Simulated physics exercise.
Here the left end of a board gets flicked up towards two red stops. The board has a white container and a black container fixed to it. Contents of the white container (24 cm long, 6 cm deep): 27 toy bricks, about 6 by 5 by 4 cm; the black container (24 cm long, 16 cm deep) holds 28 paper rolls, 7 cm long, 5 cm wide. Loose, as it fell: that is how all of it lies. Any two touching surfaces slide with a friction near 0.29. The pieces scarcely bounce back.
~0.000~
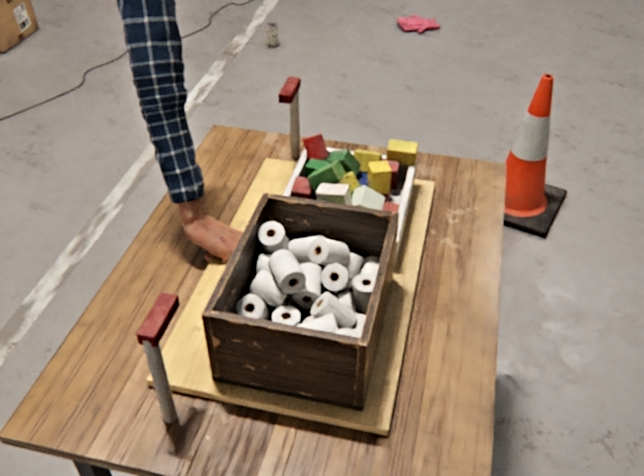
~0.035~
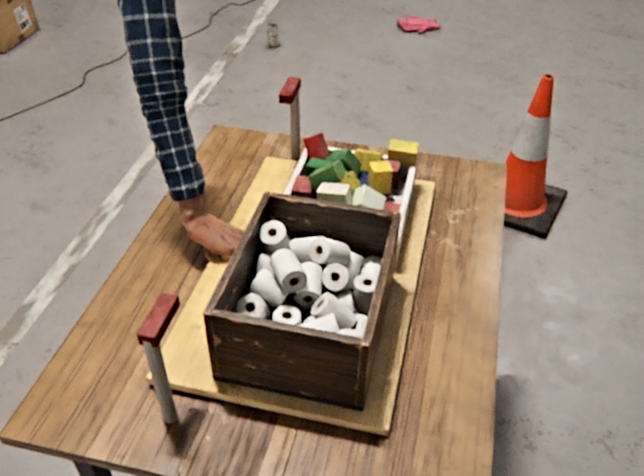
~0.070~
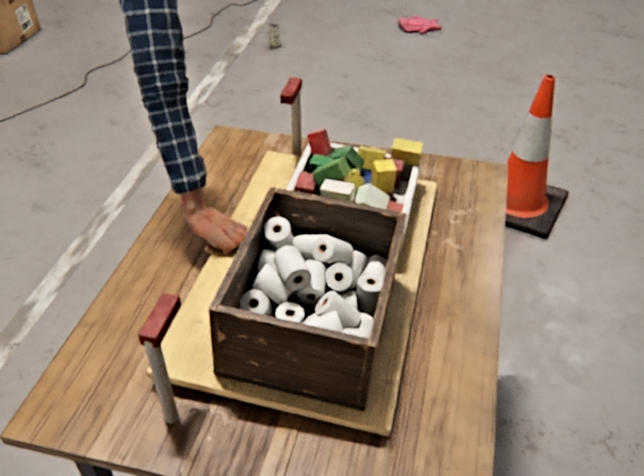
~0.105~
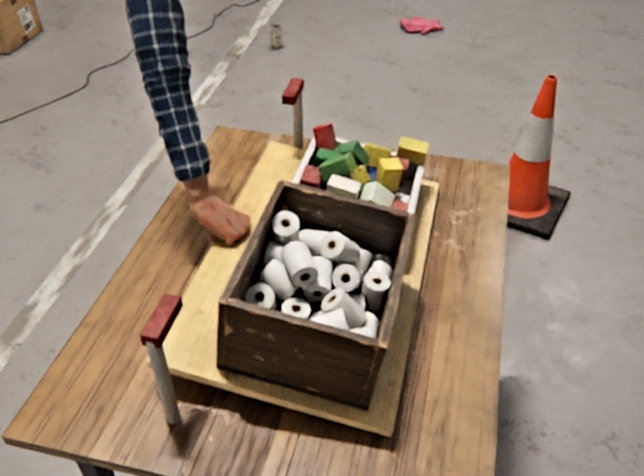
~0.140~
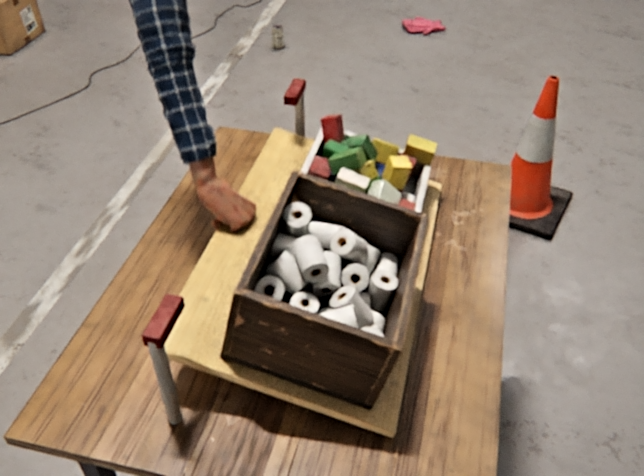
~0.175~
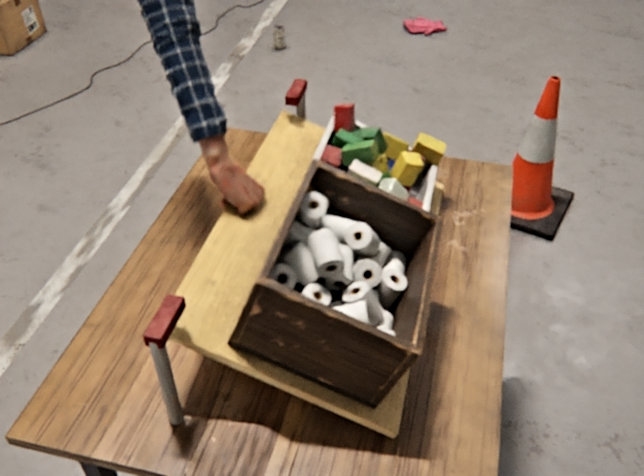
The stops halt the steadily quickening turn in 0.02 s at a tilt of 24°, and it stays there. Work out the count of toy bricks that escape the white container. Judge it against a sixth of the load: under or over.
Spilled fraction: Above one sixth.
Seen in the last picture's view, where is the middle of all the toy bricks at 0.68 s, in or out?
Near (397, 192) in pixels.
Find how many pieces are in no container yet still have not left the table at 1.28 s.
Some 4 in number.
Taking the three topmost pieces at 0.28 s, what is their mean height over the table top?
Mean height: Some 26 cm.
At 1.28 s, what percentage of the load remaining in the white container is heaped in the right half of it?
Share in that half: About 80 %.
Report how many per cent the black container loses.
Black container: 5%.
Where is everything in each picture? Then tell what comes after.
In the first picture (places track the rim corner closest to us here), white container (its farthest corner) (311, 147); black container (359, 341); tipped 0°; all still inside.
In the second picture, white container (312, 146); black container (362, 341); tipped 1°.
In the third picture, white container (315, 142); black container (368, 341); tipped 3°.
In the fourth picture, white container (320, 135); black container (379, 342); tipped 8°.
In the fifth picture, white container (328, 126); black container (395, 344); tipped 13°.
In the sixth picture, white container (340, 115); black container (413, 348); tipped 21°; all still inside.
After 0.18 s, the lift is arrested.
After 0.28 s, tilt 24°; the white container is down by 1 of 27 and the black container has all 28.
After 0.42 s, tilt 24°; the white container is down by 5 of 27 and the black container has all 28.
After 0.68 s, tilt 24°; the white container is down by 6 of 27 and the black container is down by 2 of 28.
Outcome (at 1.28 s), the white container is down by 8 of 27 and the black container is down by 2 of 28. Asked share, 8 of 27, 30 per cent.
